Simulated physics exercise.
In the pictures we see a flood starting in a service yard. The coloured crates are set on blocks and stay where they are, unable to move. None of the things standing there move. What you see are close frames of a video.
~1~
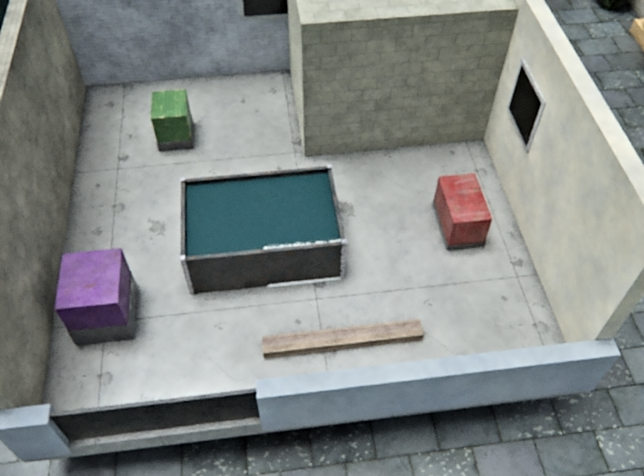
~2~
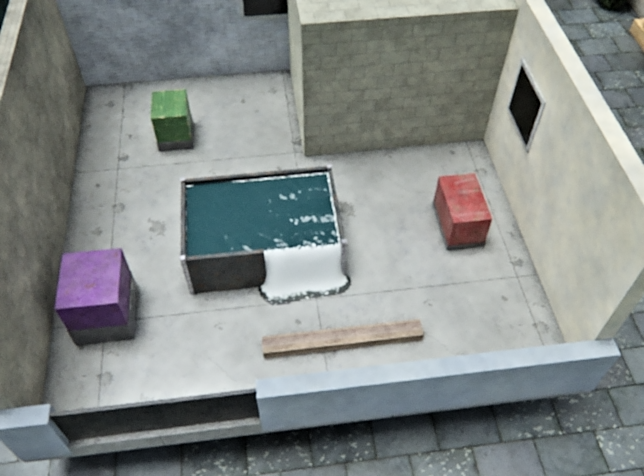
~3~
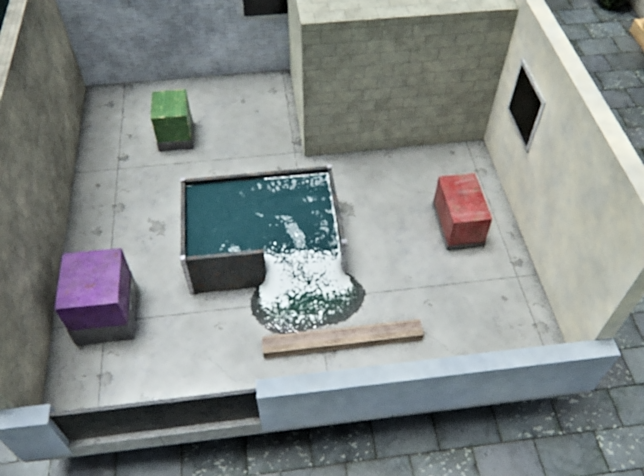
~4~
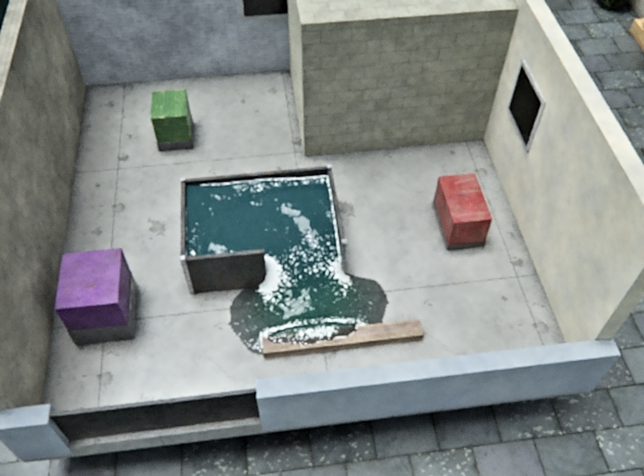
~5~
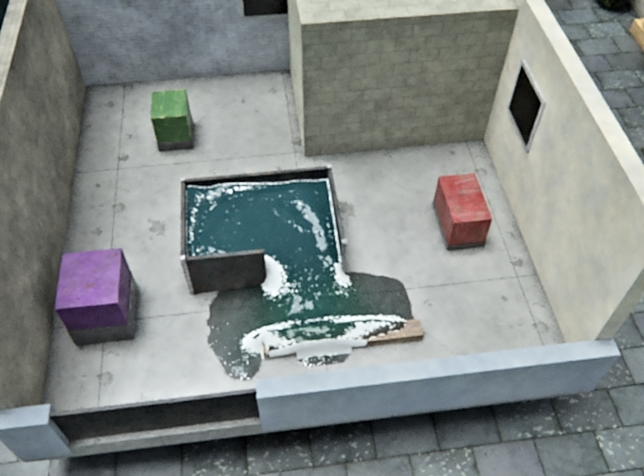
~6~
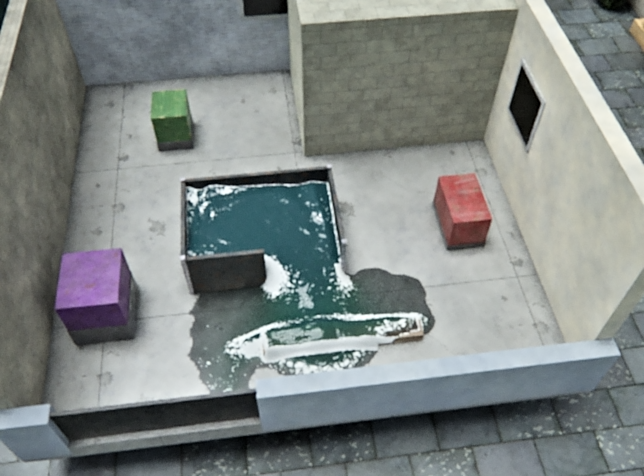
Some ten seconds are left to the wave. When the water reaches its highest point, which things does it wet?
The green crate is going to stay clear of the water, the red crate is going to be reached by the water, the purple crate is going to stay clear of the water.
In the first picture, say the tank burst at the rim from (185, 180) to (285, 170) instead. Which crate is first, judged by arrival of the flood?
The green crate comes first.
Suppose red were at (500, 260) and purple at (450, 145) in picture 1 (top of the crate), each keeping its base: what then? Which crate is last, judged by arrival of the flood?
Green crate.
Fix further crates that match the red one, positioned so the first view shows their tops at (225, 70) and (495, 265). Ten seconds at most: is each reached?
Is left dry, becomes wet.
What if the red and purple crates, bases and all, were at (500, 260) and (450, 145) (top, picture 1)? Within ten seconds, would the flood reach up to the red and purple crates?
The red crate is flooded, the purple crate stays untouched.
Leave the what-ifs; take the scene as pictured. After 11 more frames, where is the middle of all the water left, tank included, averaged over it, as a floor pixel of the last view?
Roughly (305, 299).
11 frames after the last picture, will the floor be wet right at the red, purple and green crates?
Crate by crate, red got wet, purple got wet, green remains dry.
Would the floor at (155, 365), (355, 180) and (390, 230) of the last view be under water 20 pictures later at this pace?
Taking the three spots one by one, I'd call them drenched, clear and clear.
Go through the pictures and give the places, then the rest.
The first frame shows still water in the tank at (261, 214).
In the second frame, water pours out at (304, 269) and has run to (266, 294).
In the third frame, water pours out at (304, 270) and has run to (274, 326).
In the fourth frame, water pours out at (304, 271) and has run to (258, 347).
In the fifth frame, water pours out at (304, 271) and has run to (242, 373).
In the sixth frame, water pours out at (304, 271) and has run to a hidden place.
A moment on, water covers 25 % of the floor; the green crate not reached, the red crate not reached, the purple crate water round its plinth.
Next, water covers 35 % of the floor; the green crate not reached, the red crate water round its plinth, the purple crate water round its plinth.
Then, water covers 50 % of the floor; the green crate not reached, the red crate water round its plinth, the purple crate water round its plinth.
Later, water covers 80 % of the floor; the green crate water round its plinth, the red crate water round its plinth, the purple crate water round its plinth.
In the end, water covers 90 % of the floor; the green crate stayed above the water, the red crate was topped, the purple crate stayed above the water.
